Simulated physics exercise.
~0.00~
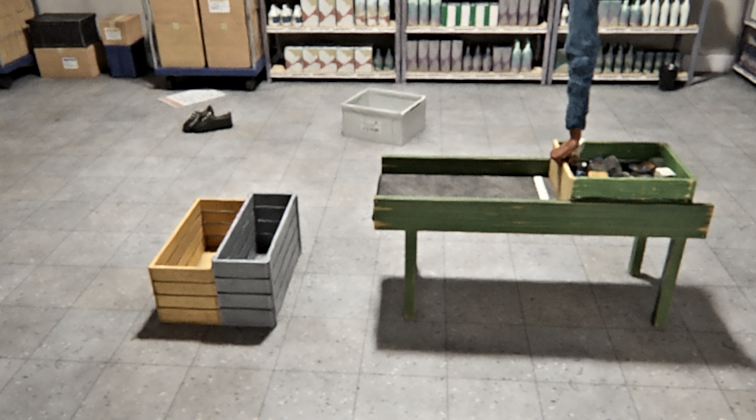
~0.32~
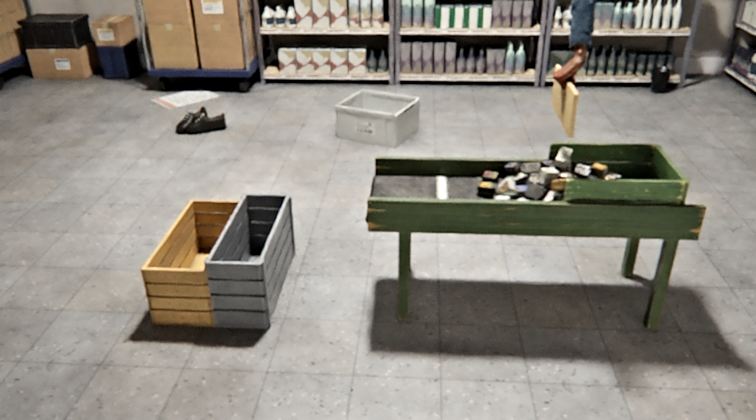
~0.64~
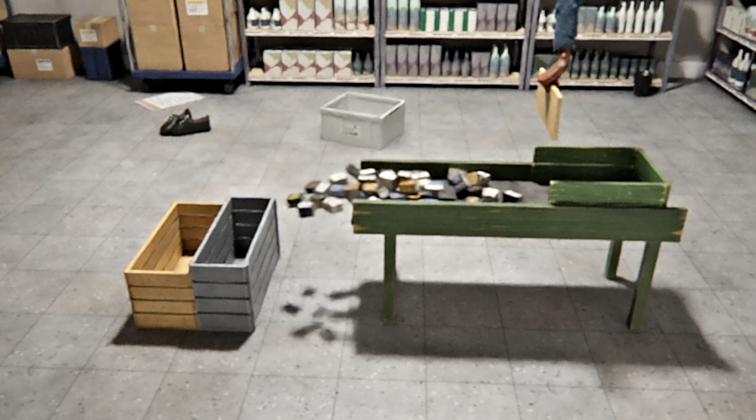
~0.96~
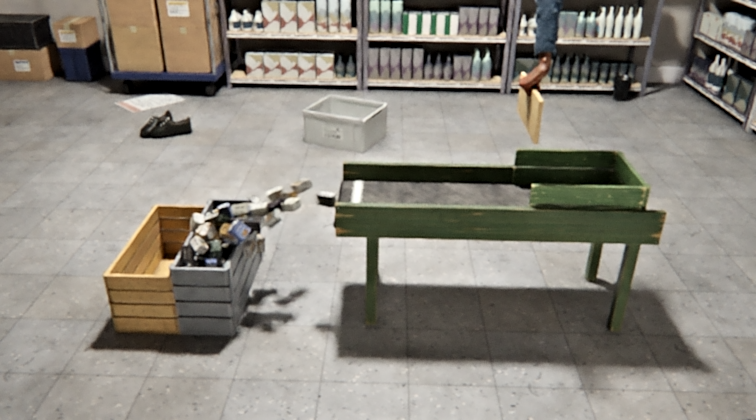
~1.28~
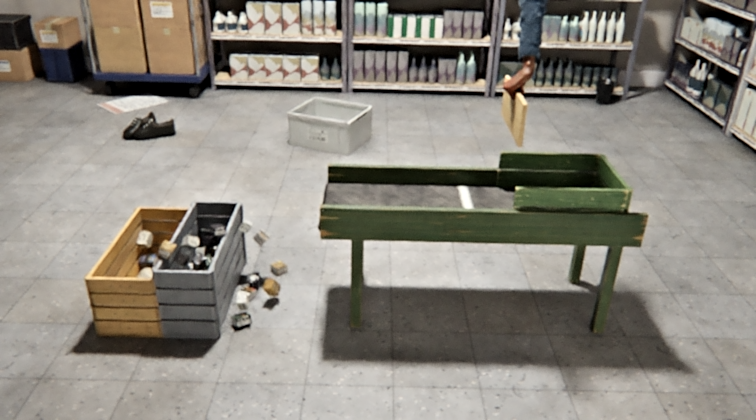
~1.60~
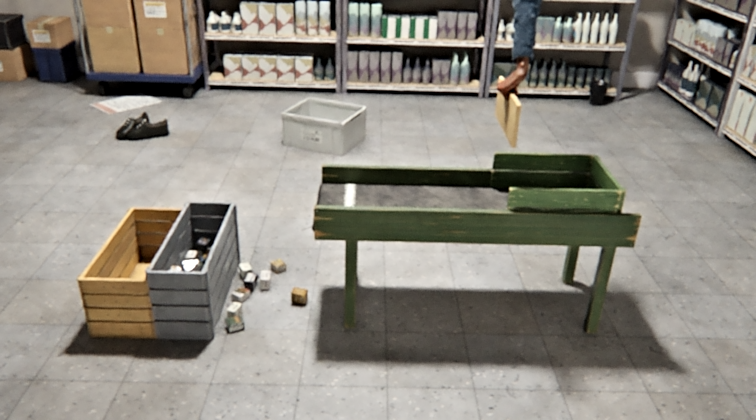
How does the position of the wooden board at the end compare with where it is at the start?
At the start the board stands at the left side of the green pen, closing in the small cartons. At the end it is held up by the hand, clear above the belt table.
